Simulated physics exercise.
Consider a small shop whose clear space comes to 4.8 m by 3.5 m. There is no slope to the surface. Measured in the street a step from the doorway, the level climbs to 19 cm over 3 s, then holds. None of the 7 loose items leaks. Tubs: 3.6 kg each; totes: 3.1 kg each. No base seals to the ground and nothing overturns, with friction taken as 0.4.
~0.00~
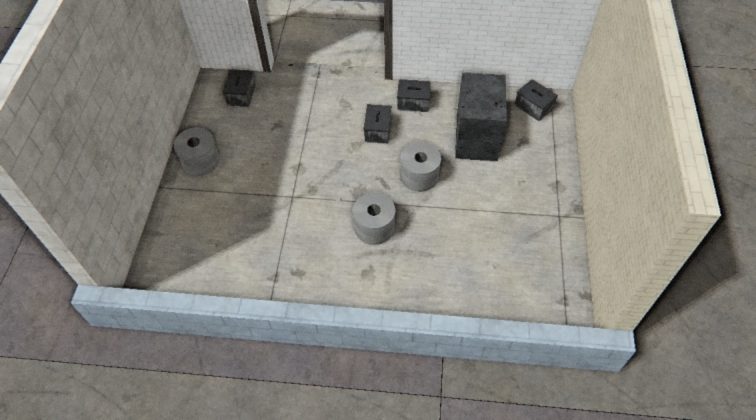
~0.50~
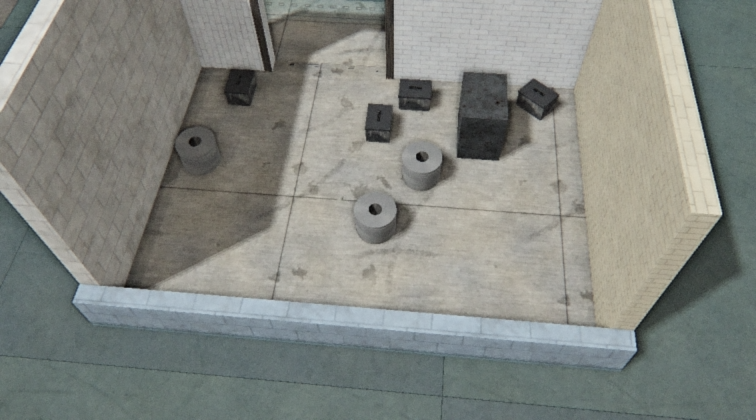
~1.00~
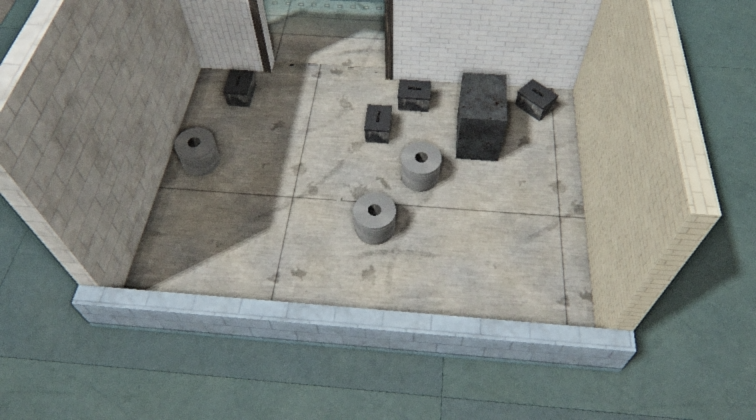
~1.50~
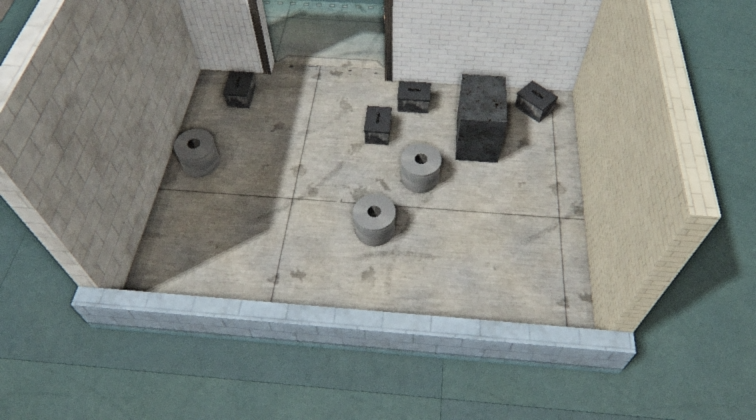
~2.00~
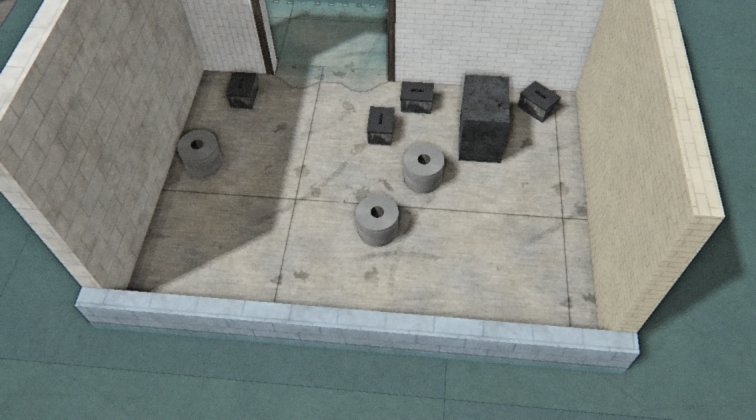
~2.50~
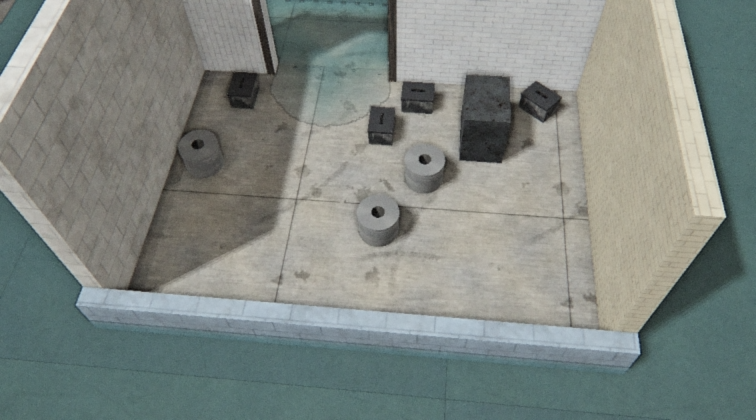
A small roofless shop with dark blocks and grey cylinders standing still as blue-green water surrounds it, then spreads in through the doorway.
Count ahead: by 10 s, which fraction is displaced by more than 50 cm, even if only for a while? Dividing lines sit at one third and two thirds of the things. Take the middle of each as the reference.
My call: One to two thirds of them.
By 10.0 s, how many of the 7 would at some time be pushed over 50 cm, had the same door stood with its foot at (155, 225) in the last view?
Then it comes to 4 of them.
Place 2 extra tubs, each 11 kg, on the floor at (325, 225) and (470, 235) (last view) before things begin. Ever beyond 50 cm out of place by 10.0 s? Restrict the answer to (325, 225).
That one is beyond the limit.
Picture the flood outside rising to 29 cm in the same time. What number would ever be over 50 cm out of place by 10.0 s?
Then it comes to 5.
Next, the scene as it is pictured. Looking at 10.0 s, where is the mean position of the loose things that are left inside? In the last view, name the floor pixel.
(417, 148).
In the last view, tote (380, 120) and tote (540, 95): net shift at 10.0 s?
In that order: 80 cm, 20 cm.
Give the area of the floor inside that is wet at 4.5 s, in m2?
About 9.0 m2.
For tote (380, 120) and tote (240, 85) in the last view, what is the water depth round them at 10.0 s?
I'd put it at 3 cm and 4 cm respectively.
After 3.5 s 0 of 7 are over 50 cm from their spots; 0 afloat.
After 4.5 s 1 of 7 are over 50 cm from their spots; 0 afloat.
After 7.0 s 4 of 7 are over 50 cm from their spots; 2 afloat.
After 10.0 s 4 of 7 are over 50 cm from their spots, and 4 have been at some point; 6 afloat.
